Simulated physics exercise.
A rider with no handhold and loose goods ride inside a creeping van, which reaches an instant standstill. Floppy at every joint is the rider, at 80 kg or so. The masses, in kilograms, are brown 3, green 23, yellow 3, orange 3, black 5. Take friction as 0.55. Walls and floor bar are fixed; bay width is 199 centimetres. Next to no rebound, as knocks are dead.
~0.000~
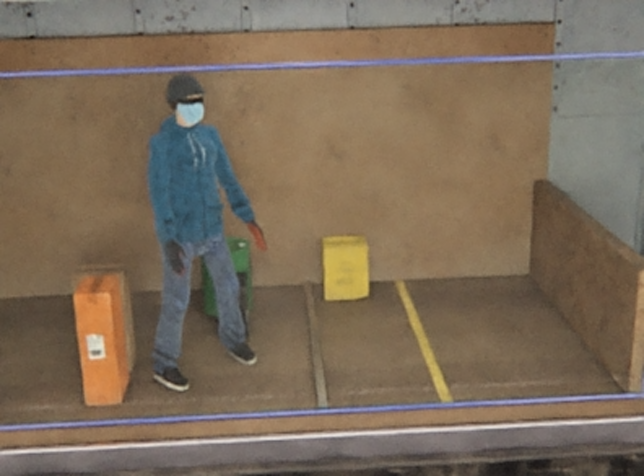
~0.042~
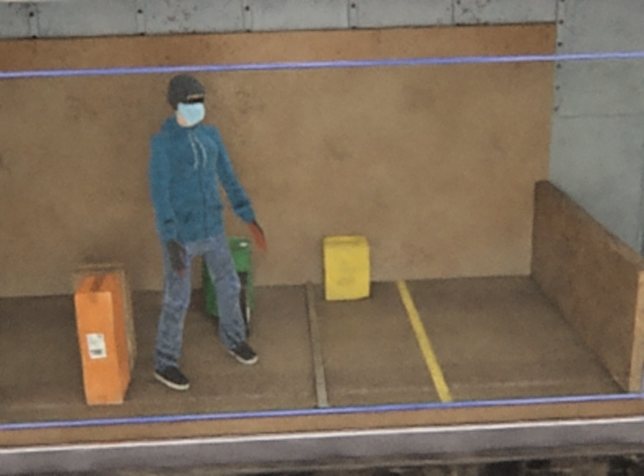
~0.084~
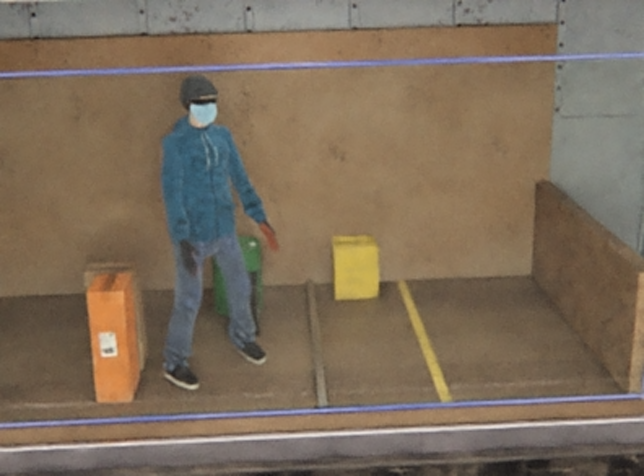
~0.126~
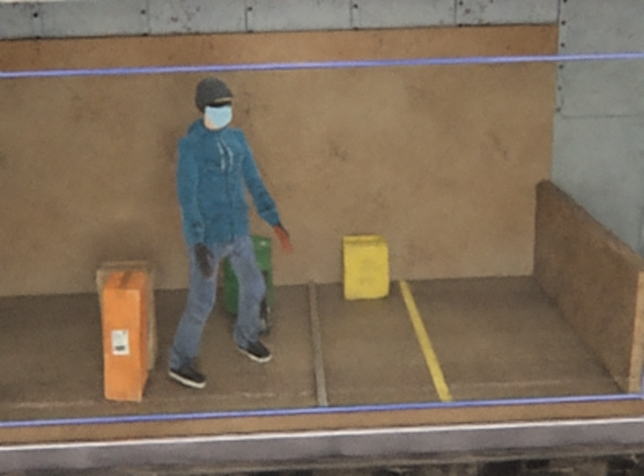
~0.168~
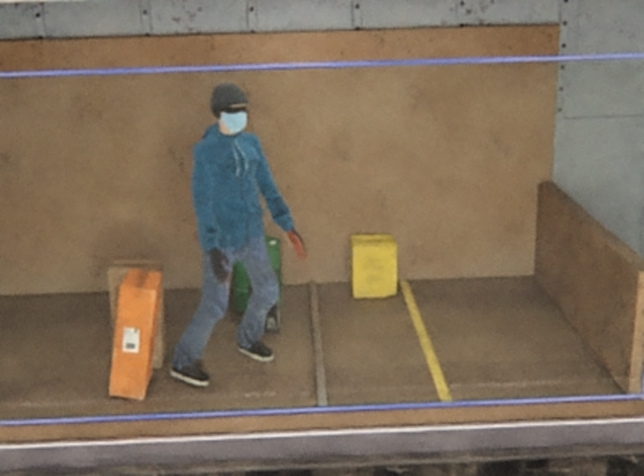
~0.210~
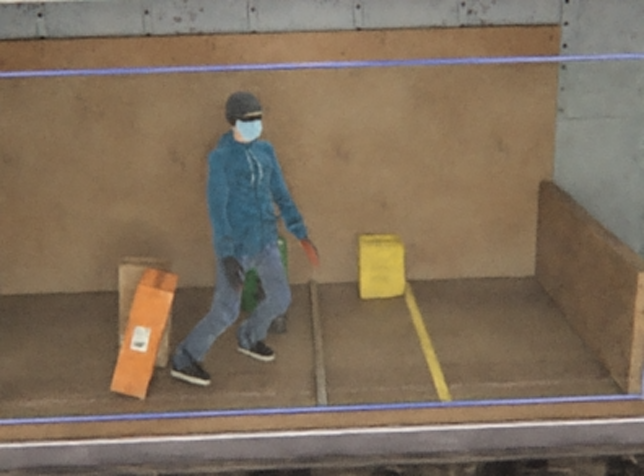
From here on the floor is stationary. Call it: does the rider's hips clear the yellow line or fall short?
It falls short of the yellow line.
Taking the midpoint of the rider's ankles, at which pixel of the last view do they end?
Estimated position: Around (270, 344).
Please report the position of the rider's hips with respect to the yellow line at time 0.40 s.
Measured short of the mark: Approx. 75 cm.
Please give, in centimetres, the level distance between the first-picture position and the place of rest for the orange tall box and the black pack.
Orange tall box 70 and black pack 30.
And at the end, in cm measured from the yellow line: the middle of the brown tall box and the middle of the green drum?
Short side for both: Brown tall box 130 cm, green drum 100 cm.
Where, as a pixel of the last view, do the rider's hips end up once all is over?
(345, 313).
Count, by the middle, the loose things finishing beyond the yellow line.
Altogether, 0.
After 0.40 s the rider's hips are 73 cm short of the yellow line, near (312, 294) in the last picture's view.
After 0.65 s the rider's hips are 58 cm short of the yellow line, near (335, 316) in the last picture's view; the orange tall box 126 cm short of the yellow line, tilted 90°.
After 1.05 s the rider's hips are 51 cm short of the yellow line, near (346, 311) in the last picture's view.
Final state at 3.3 s, brown tall box stops short of the yellow line; green drum stops short of the yellow line; yellow carton stops short of the yellow line; orange tall box stops short of the yellow line; black pack stops short of the yellow line; rider's hips stop short of the yellow line.
